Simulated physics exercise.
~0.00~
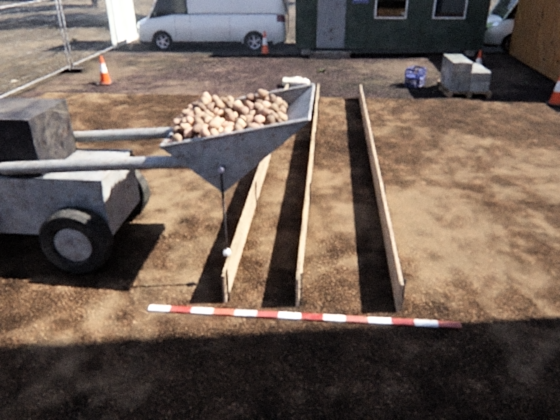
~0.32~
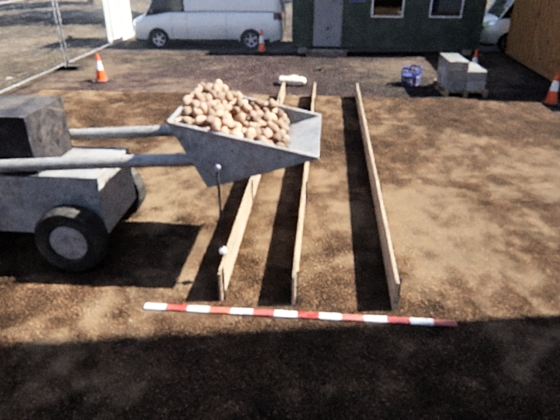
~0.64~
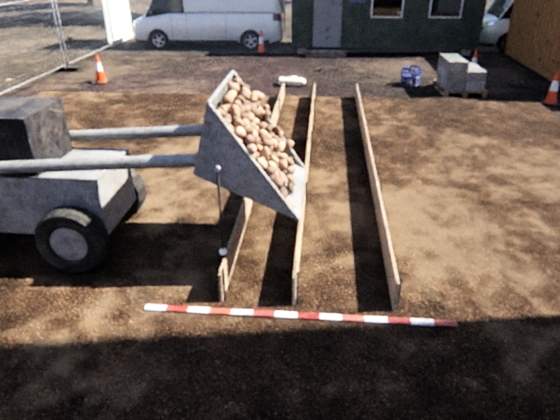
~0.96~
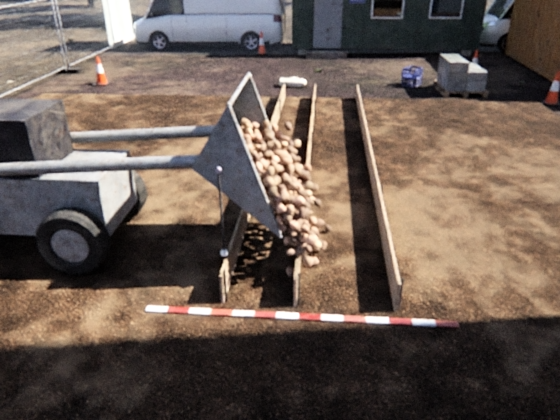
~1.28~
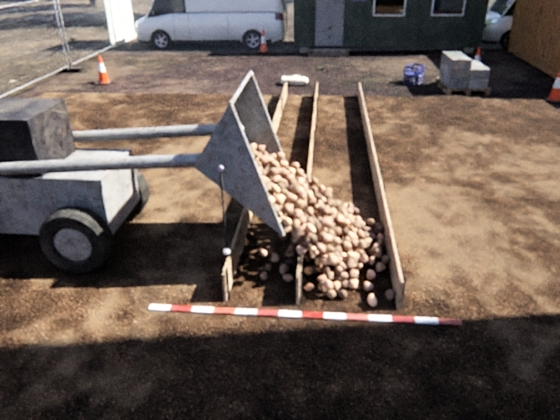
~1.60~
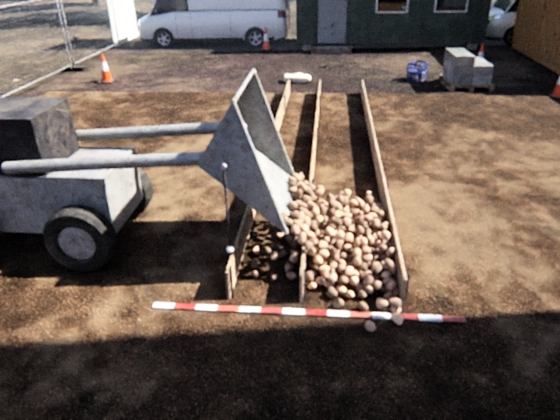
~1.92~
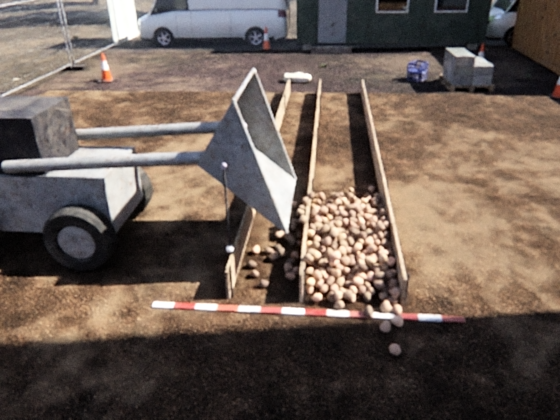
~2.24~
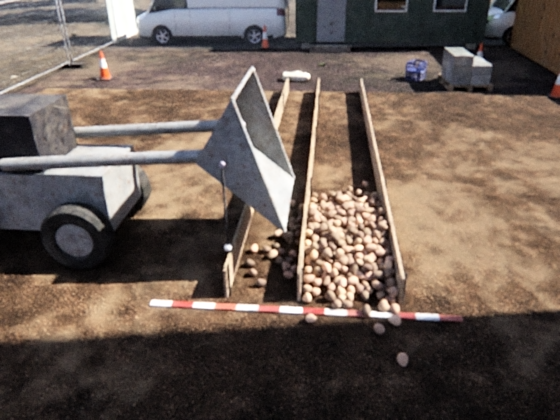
The clip opens on a sunlit yard where a grey loader, seen from the side, holds a bucket heaped with rounded stones beside long wooden planks set on the ground. The bucket tips forward to the right, and the stones slide toward its lower lip. They then pour out in a thick stream, a few dropping into the near bay while most tumble over the middle plank into the far one. The bucket stays tilted as it empties. At the end, a broad pile fills the front of the far bay, a few stones lie in the near bay, and a stray rests beyond the red and white pole.
